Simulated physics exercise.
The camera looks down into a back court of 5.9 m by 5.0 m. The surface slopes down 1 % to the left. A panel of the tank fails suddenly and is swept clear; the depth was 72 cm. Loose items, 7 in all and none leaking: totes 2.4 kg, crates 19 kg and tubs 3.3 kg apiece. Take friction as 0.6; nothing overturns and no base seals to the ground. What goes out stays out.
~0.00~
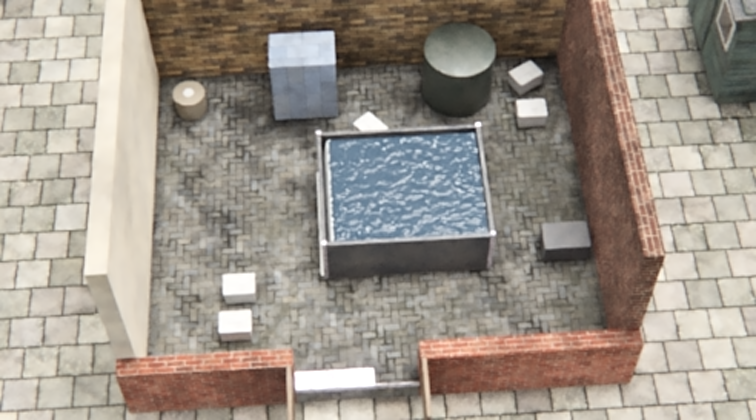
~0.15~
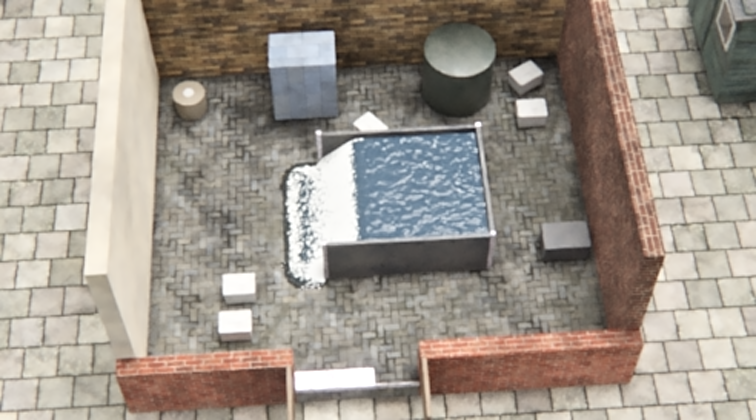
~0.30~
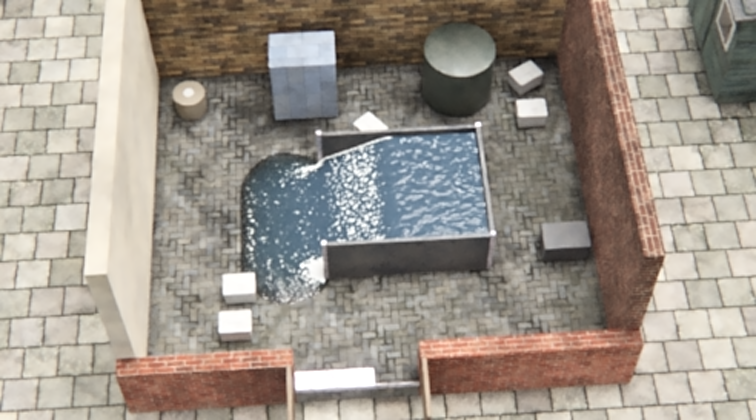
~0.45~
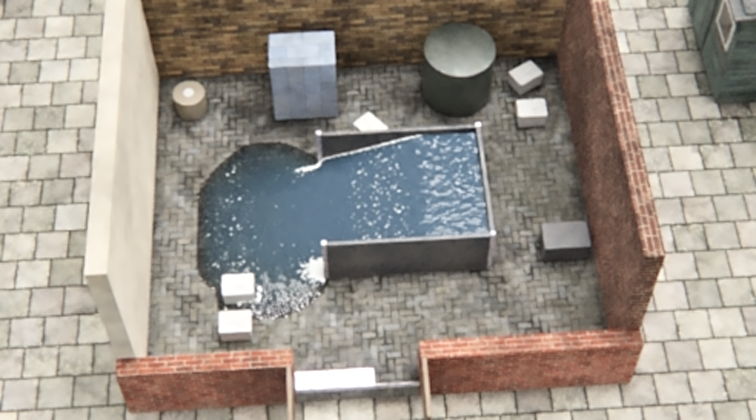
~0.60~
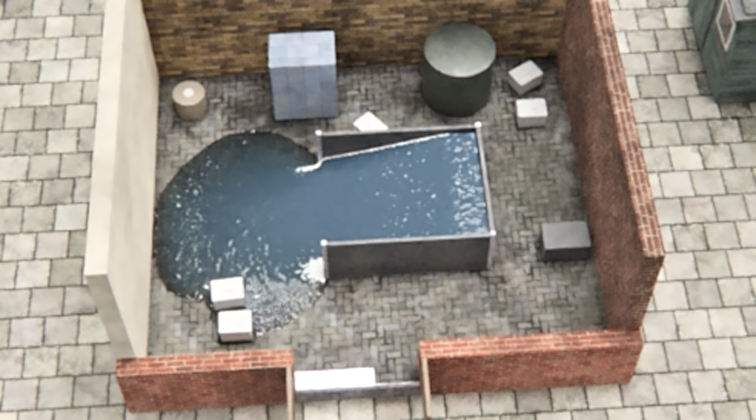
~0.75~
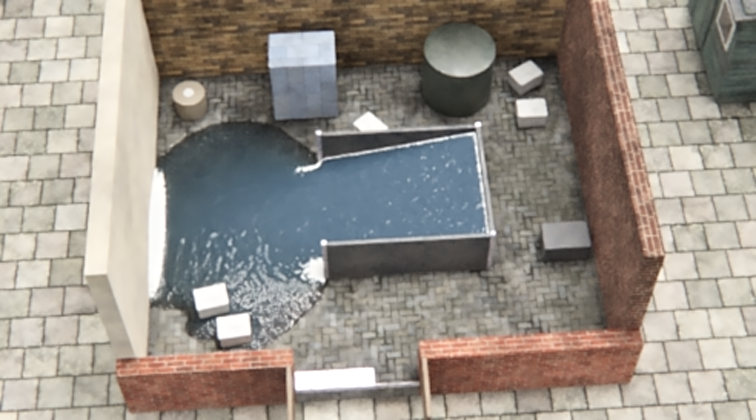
The clip opens on a walled, paved court with a full rectangular tank at its center and pale boxes scattered around. The tank's left side gives way and water gushes out, spreading leftward across the paving to the pale wall, as two boxes at the lower left shift, one more than the other.
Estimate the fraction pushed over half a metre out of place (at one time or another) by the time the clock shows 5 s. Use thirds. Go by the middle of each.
That comes to from one to two thirds.
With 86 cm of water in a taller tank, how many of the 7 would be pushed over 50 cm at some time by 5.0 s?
In that case 5 of them.
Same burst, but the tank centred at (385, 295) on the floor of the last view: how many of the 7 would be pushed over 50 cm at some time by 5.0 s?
In that case 4 of them.
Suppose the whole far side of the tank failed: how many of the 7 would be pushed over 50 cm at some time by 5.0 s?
In that case 7 of them.
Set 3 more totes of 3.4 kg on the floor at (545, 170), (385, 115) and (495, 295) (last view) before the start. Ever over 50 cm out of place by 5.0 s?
In that order: Less, less, over.
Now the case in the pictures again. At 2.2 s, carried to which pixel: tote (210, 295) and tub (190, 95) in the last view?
Around (193, 345) and (205, 66).
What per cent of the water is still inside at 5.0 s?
About 98 per cent.
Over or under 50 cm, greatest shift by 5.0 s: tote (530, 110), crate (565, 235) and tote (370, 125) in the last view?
In turn: Short of it, less, short of it.
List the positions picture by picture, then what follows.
The first frame shows a tote at (239, 284), on the bottom; a tote at (235, 321) rests on the ground; 3.5 m2 under water; 0 of 7 have shifted.
The second frame shows a tote at (239, 284) rests on the ground; a tote at (235, 321), on the bottom; 4.5 m2 under water; 0 of 7 have shifted.
The third frame shows a tote at (239, 284), on the bottom; a tote at (235, 321), on the bottom; 5.9 m2 under water; 0 of 7 have shifted.
The fourth frame shows a tote at (238, 284) rests on the ground; a tote at (235, 321), on the bottom; water covers 7.5 m2; 0 of 7 have shifted.
The fifth frame shows a tote at (227, 289) rests on the ground, 17 cm from its start; a tote at (235, 322), on the bottom; water covers 9.3 m2; 1 of 7 have shifted.
The sixth frame shows a tote at (211, 297), afloat, 40 cm from its start; a tote at (234, 326), on the bottom, 7 cm from its start; 10.5 m2 under water; 2 of 7 have shifted.
After 1.1 s 1 of 7 are over 50 cm from their spots; 1 afloat.
After 2.2 s 1 of 7 are over 50 cm from their spots; 3 afloat.
After 3.5 s 3 of 7 are over 50 cm from their spots; 3 afloat.
After 5.0 s 3 of 7 are over 50 cm from their spots, and 3 have been at some point; 4 afloat.
